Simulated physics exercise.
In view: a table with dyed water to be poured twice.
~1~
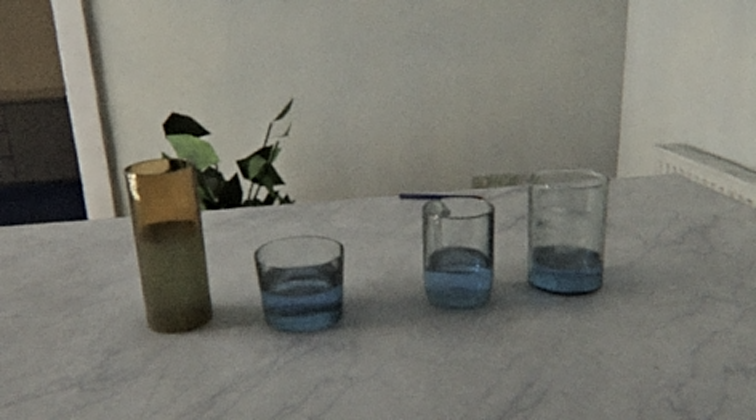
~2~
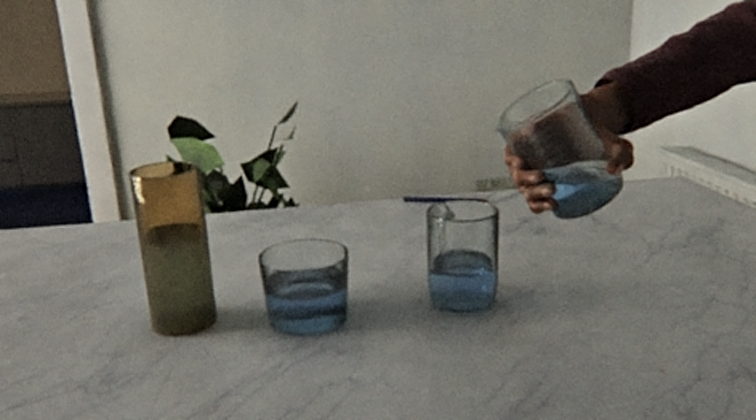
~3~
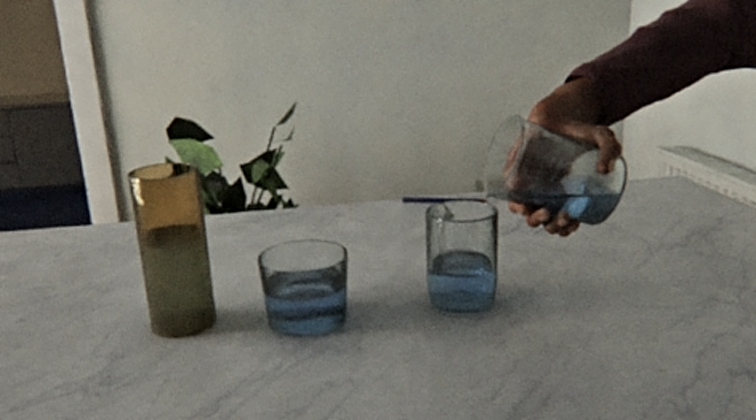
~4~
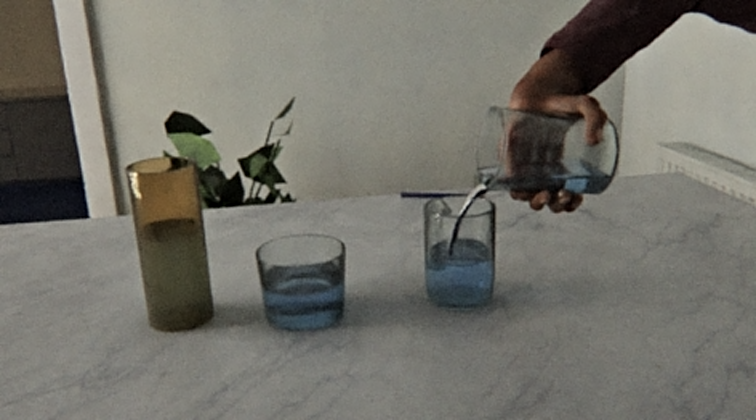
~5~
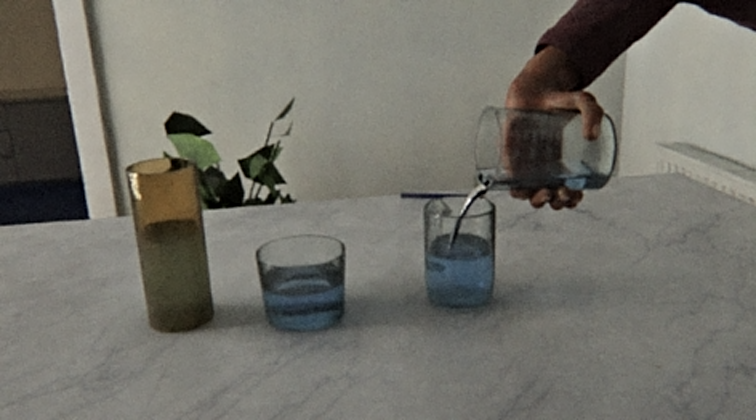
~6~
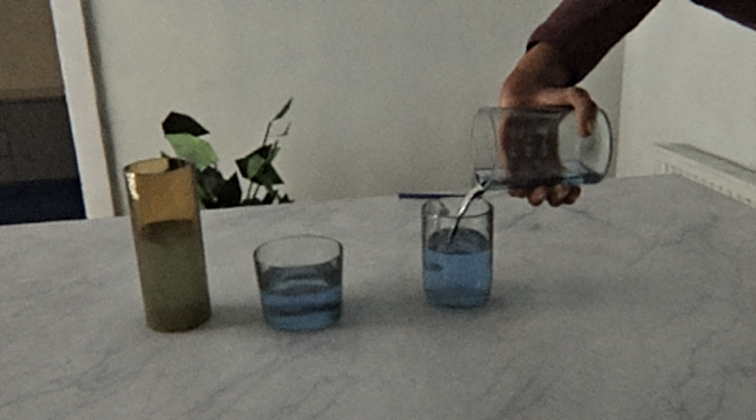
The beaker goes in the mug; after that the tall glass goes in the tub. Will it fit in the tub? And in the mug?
Left, the tub spills over the rim; right, the mug holds everything.
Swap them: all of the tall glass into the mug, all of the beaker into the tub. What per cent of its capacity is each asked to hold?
Roughly 110 per cent, then 80 per cent.
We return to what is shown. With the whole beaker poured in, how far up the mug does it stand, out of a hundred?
Near 75 in a hundred.
Soon after, the mug is about two thirds full.
Later, the mug is about three quarters full.
In the end, the tub is full to the brim and has run over; the mug is about three quarters full.
